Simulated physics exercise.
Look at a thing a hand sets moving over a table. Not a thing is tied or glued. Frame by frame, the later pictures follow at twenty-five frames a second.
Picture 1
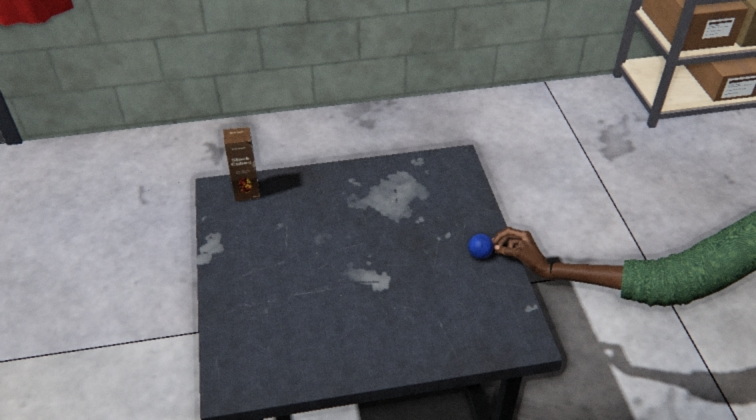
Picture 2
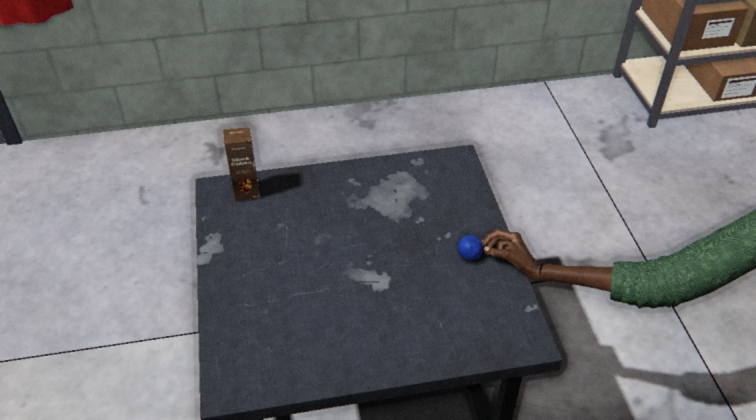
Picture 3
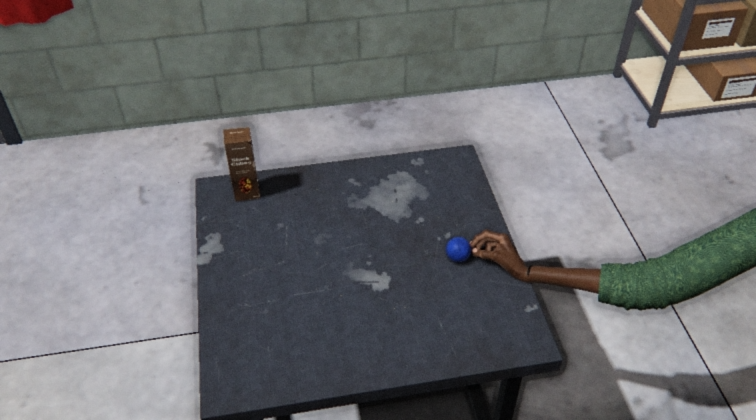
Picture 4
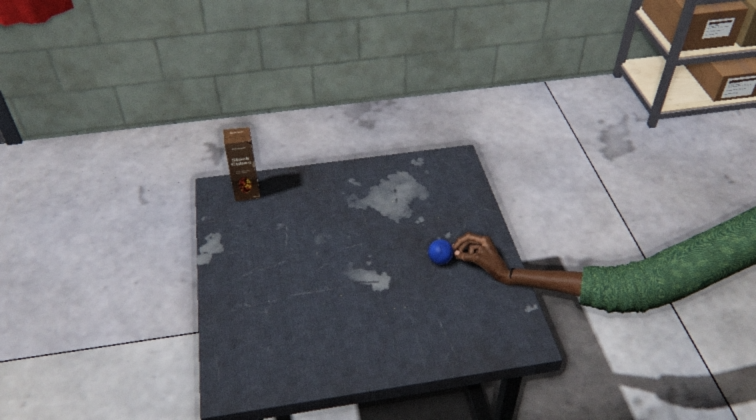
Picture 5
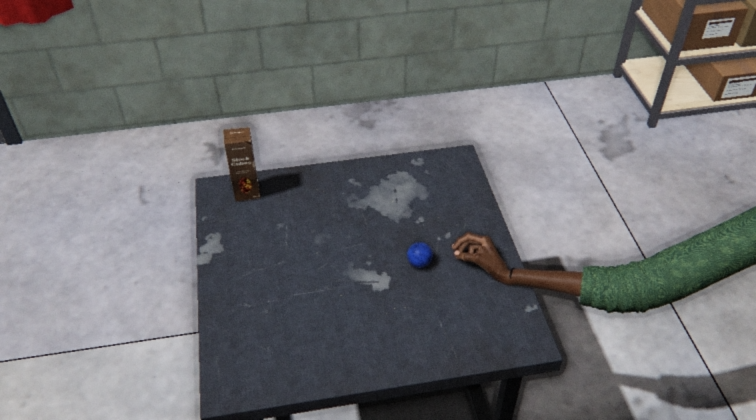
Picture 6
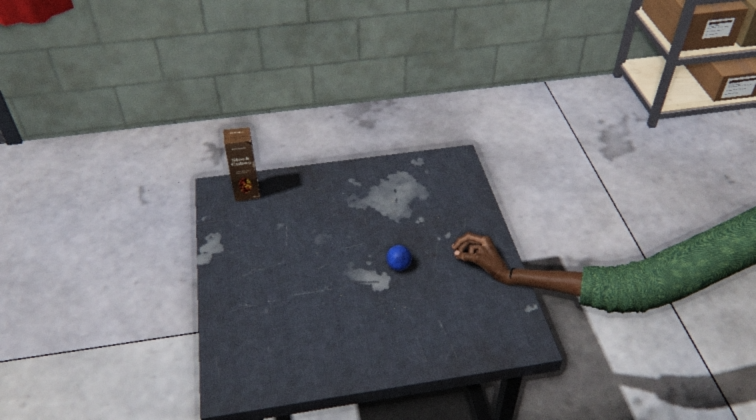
A blue ball sits near the right side of a worn dark table, seen from above in a room with a grey block wall and concrete floor. A small brown box stands at the table's back left, with shelved cartons at upper right. A green-sleeved arm pushes the ball leftward, then the hand stays still while the ball rolls on toward the middle; the view stays fixed.
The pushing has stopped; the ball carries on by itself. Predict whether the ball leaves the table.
It parts from the table.
Then, 0.20 s on from there, blue ball shifted well along near (296, 272).
Then, 0.40 s on from there, blue ball now off the table.
Then, 0.60 s on from there, things are still on the move.
Then, 0.80 s on from there, as before.
In the end, off the table, blue ball.
